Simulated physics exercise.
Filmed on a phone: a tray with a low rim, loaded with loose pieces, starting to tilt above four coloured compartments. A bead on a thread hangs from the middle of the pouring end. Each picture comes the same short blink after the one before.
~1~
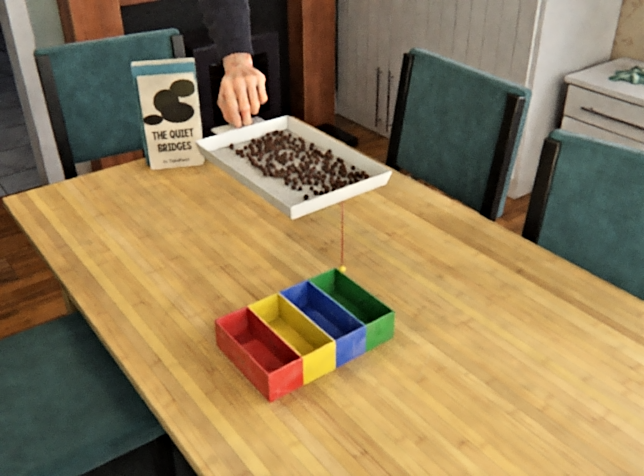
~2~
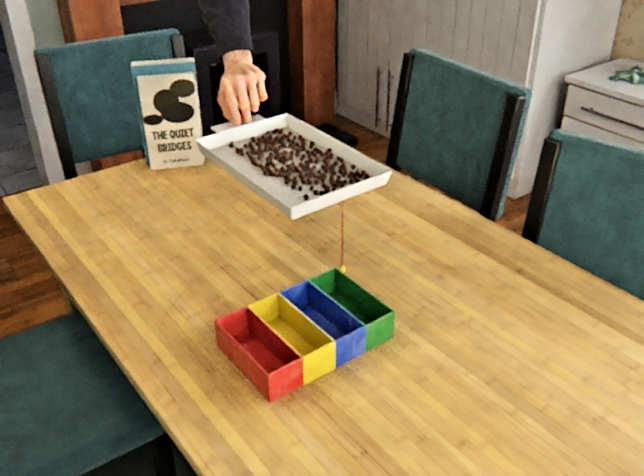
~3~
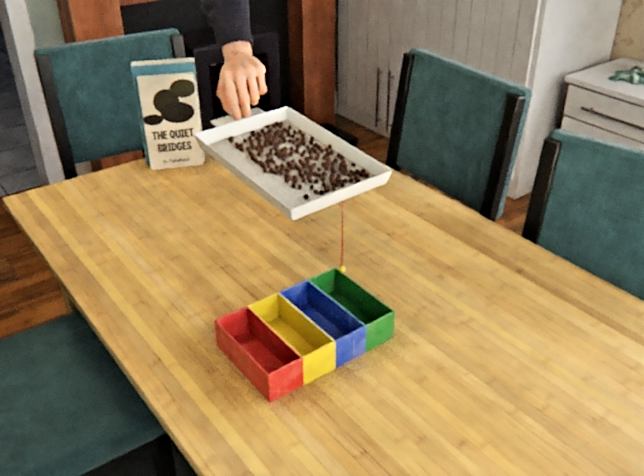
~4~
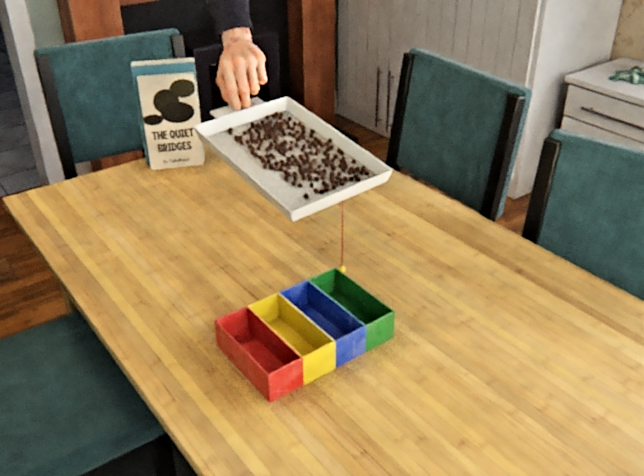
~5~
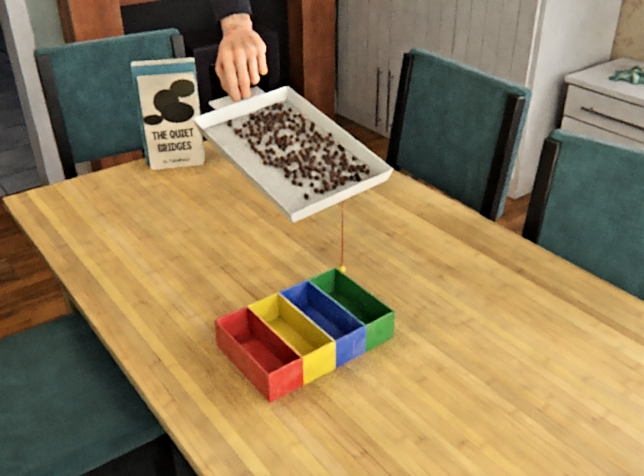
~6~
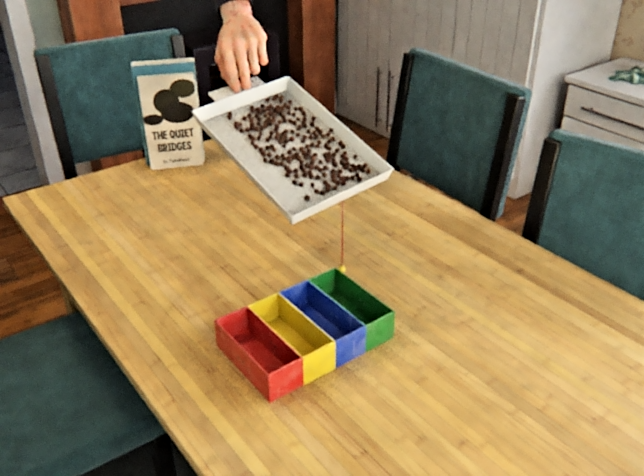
A wooden dining table with teal chairs around it is seen from above at an angle, the view staying still. A hand holds a white tray of small dark brown berries over a box with red, yellow, blue and green compartments, a bead hanging on a thread from the tray, a book standing behind. The hand rises slightly as the tray gradually tilts toward its near left corner.
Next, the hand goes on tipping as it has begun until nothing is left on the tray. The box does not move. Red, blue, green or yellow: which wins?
The blue cell gets the most.
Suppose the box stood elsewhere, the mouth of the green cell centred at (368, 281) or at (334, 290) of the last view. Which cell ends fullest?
One: The yellow cell. Two: The cell in blue.
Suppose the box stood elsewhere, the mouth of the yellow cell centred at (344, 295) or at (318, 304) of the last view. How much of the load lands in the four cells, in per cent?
Roughly 90 per cent, and 100 per cent.
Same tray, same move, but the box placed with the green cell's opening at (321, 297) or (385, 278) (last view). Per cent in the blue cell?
About 50 and 0 per cent.
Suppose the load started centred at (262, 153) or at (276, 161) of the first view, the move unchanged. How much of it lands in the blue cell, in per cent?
The first gives 70 %, the second 70 %.
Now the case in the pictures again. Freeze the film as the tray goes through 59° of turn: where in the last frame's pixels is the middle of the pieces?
At about (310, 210).
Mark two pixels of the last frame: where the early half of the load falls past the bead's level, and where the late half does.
The first part at (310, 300); the rest at (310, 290).
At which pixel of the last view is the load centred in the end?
At about (321, 333).
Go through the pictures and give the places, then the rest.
In the first picture, corners of the pouring end at (292, 205) and (386, 171), level; middle of the load at (302, 160), allspice berries; bead on its thread at (342, 269); red cell at (286, 377); yellow cell at (319, 360); blue cell at (350, 344); green cell at (380, 329).
In the second picture, corners of the pouring end at (292, 205) and (386, 170), level; middle of the load at (302, 158).
In the third picture, corners of the pouring end at (292, 207) and (387, 170), tipped barely, lowest at the left corner; middle of the load at (302, 155).
In the fourth picture, corners of the pouring end at (292, 209) and (387, 169), tipped a little, lowest at the left corner; middle of the load at (302, 150).
In the fifth picture, corners of the pouring end at (293, 211) and (388, 168), tipped a little, lowest at the left corner; middle of the load at (302, 145).
In the sixth picture, corners of the pouring end at (293, 213) and (388, 168), tipped clearly, lowest at the left corner; middle of the load at (303, 141); red cell at (286, 377); yellow cell at (319, 360); blue cell at (350, 344); green cell at (380, 329).
Soon after the last picture, tray tipped steeply; most on the tray; a small part in the blue cell; a stray few in the yellow cell; a small part falling or outside the box.
A little later, tray tipped right over; about half on the tray; about a quarter in the blue cell; a small part in the yellow cell; a stray few in the green cell; a stray few in the red cell; about a quarter falling or outside the box.
Later still, tray tipped past a quarter turn; most in the blue cell; a small part in the yellow cell; a small part in the green cell; a stray few in the red cell; a stray few falling or outside the box.
At rest, tray tipped past a quarter turn; most in the blue cell; a small part in the yellow cell; a small part in the green cell; a stray few in the red cell; a stray few outside the box.
